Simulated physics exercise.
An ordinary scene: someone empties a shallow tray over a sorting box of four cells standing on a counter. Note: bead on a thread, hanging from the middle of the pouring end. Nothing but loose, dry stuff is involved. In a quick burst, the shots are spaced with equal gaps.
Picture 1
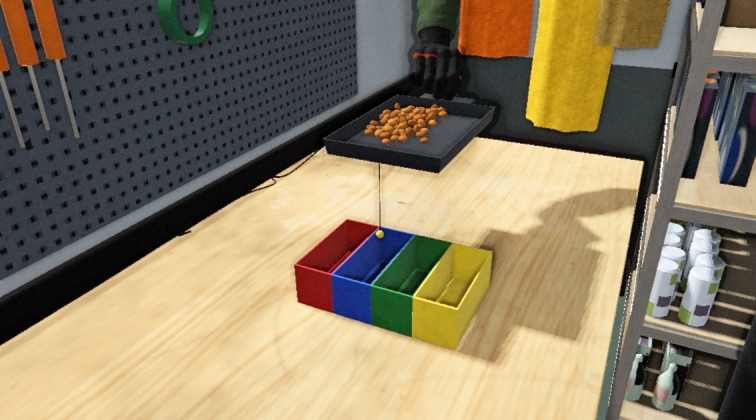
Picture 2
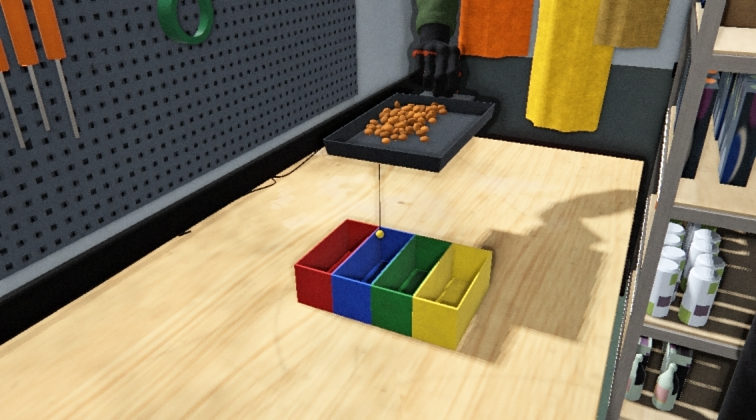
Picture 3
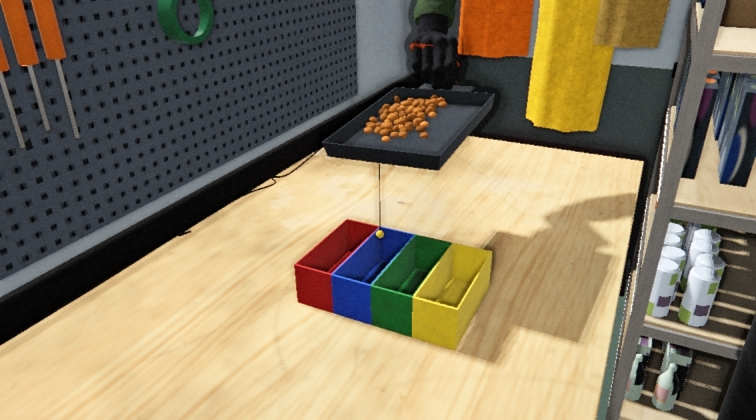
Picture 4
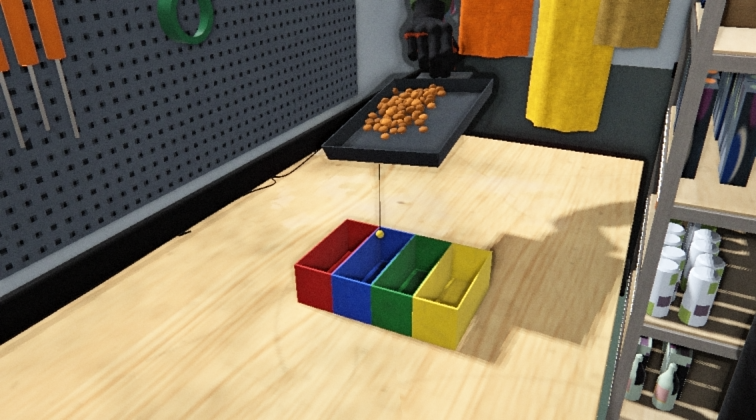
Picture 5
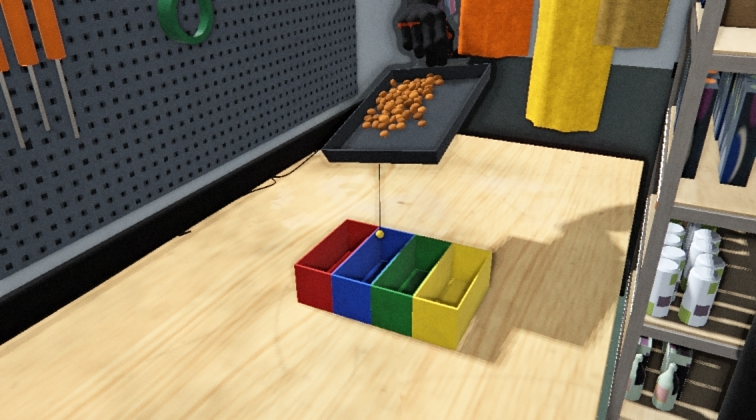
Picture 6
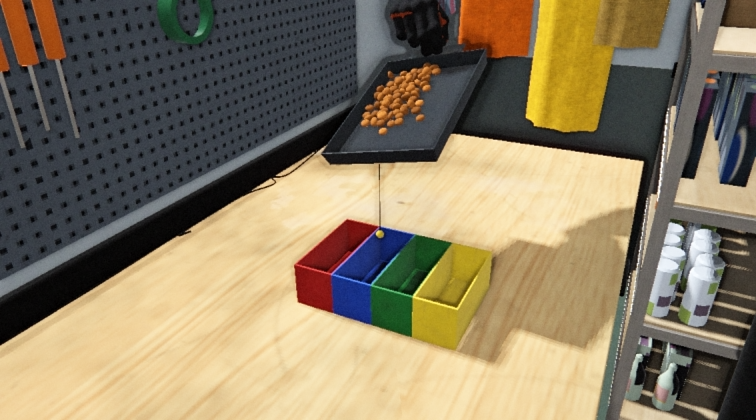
To begin with, a dark-gloved hand holds a shallow black tray of orange-brown kibble level above a box with red, blue, green and yellow cells, a bead hanging on a thread. The hand then raises the tray's far side, tilting it gradually toward its lower left corner, while the box stays still.
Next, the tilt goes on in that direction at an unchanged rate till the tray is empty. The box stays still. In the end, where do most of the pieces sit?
Most sit in the red cell.
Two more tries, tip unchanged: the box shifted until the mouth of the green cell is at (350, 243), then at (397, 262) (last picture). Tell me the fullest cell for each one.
Blue; the red one.
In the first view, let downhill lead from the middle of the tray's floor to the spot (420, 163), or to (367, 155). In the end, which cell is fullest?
The first time it's the green one, the second time it's the cell in red.
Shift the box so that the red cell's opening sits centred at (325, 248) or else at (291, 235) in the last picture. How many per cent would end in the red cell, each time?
About 70 per cent, then about 20 per cent.
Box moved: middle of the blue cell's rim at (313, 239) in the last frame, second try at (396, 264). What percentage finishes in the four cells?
100 %, 0 %.
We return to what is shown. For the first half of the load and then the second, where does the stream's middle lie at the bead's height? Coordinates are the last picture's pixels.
Early half (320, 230), late half (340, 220).
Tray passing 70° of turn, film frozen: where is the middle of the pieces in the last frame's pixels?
Its middle sits at about pixel (344, 147).
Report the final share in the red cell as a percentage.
I'd put that share at some 50 per cent.
Shortly afterwards, tray tipped steeply; all but a few on the tray; a little falling or outside the box.
Next, tray tipped past a quarter turn; near a quarter on the tray; near a quarter in the red cell; near half falling or outside the box.
Some moments later, tray tipped past a quarter turn; near half in the red cell; near half falling or outside the box.
In the end, tray tipped past a quarter turn; near half in the red cell; none at all in the yellow cell; none at all in the green cell; none at all in the blue cell; near half outside the box.
